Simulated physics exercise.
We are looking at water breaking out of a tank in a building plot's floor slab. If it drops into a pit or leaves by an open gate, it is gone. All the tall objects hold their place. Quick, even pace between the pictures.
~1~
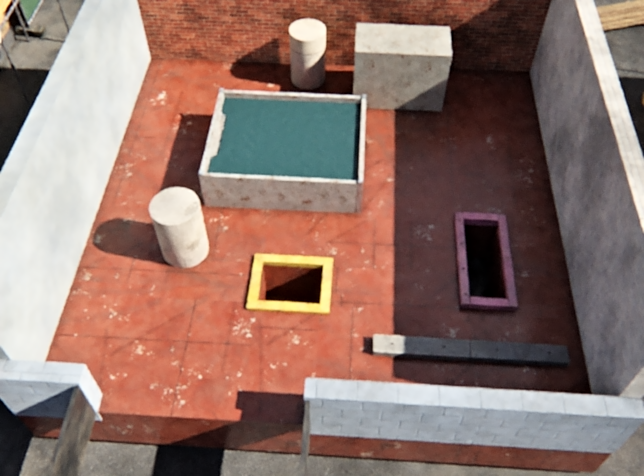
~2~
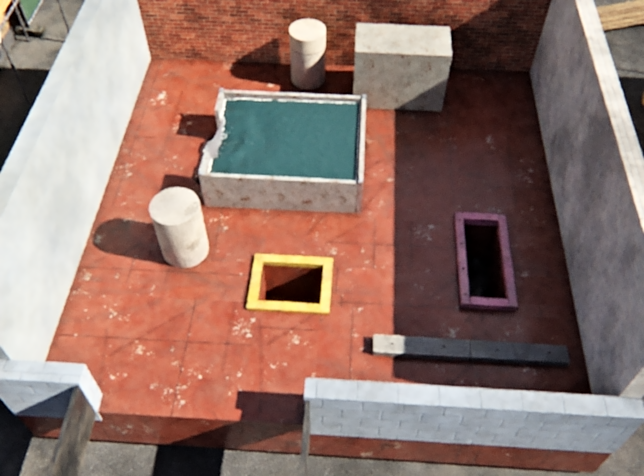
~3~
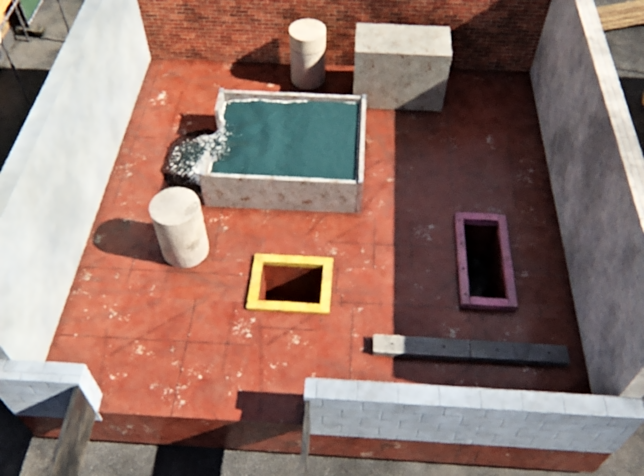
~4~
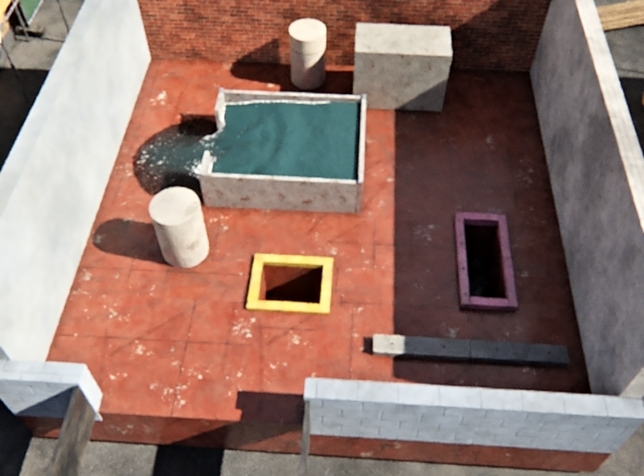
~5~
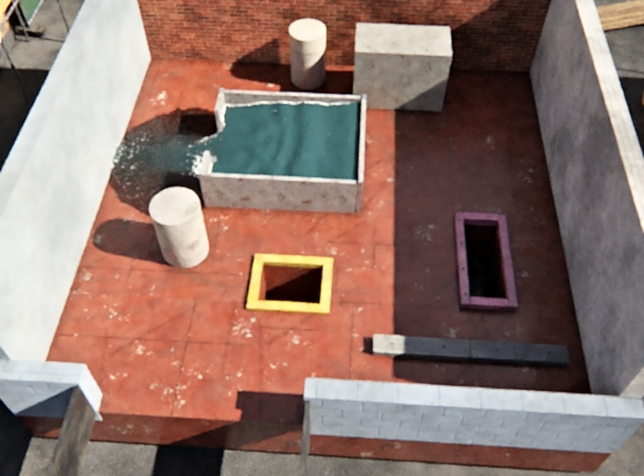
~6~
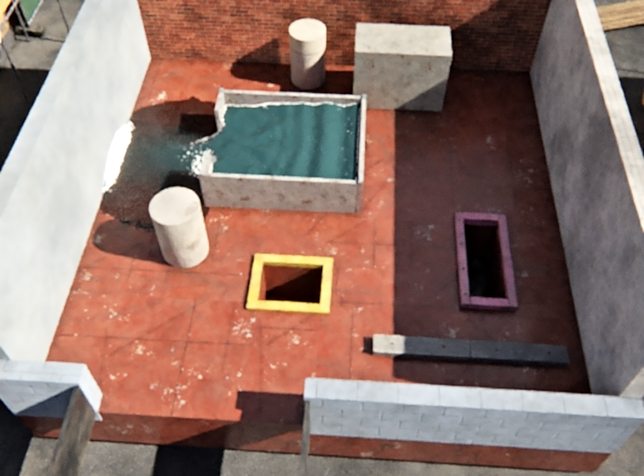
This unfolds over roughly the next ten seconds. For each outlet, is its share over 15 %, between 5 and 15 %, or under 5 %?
The gate lands in the top band - past fifteen per cent; the pink pit lands in the bottom band - below five per cent; the yellow pit lands in the bottom band - below five per cent.
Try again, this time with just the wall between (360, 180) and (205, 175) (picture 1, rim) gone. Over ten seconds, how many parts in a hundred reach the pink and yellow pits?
The pink pit takes 0 per cent and the yellow pit 30 per cent.
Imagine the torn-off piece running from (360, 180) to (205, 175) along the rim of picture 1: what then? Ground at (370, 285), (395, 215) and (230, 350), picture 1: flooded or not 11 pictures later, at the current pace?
Well, the first is hit by the spill, the next missed by the spill, the last hit by the spill.
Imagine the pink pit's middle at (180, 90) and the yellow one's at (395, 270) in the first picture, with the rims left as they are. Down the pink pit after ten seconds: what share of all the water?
Roughly 20 per cent ends up in the pink pit.
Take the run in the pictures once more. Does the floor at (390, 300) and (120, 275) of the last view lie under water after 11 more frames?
First pixel not reached; second pixel swamped.
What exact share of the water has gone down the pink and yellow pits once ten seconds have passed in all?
In the order asked: 0 percent and 0 percent.
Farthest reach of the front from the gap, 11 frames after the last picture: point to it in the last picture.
I'd say at around (36, 389).
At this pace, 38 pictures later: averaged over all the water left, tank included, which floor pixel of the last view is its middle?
Estimate: (235, 166).
A moment on, water covers 15 % of the floor; the gate 0 %, the pink pit 0 %, the yellow pit 0 %.
Next, water covers 20 % of the floor; the gate 0 %, the pink pit 0 %, the yellow pit 0 %.
Then, water covers 35 % of the floor; the gate 2 %, the pink pit 0 %, the yellow pit 0 %.
Later, water covers 55 % of the floor; the gate 11 %, the pink pit 0 %, the yellow pit 0 %.
In the end, water covers 75 % of the floor; the gate 20 %, the pink pit 0 %, the yellow pit 0 %.
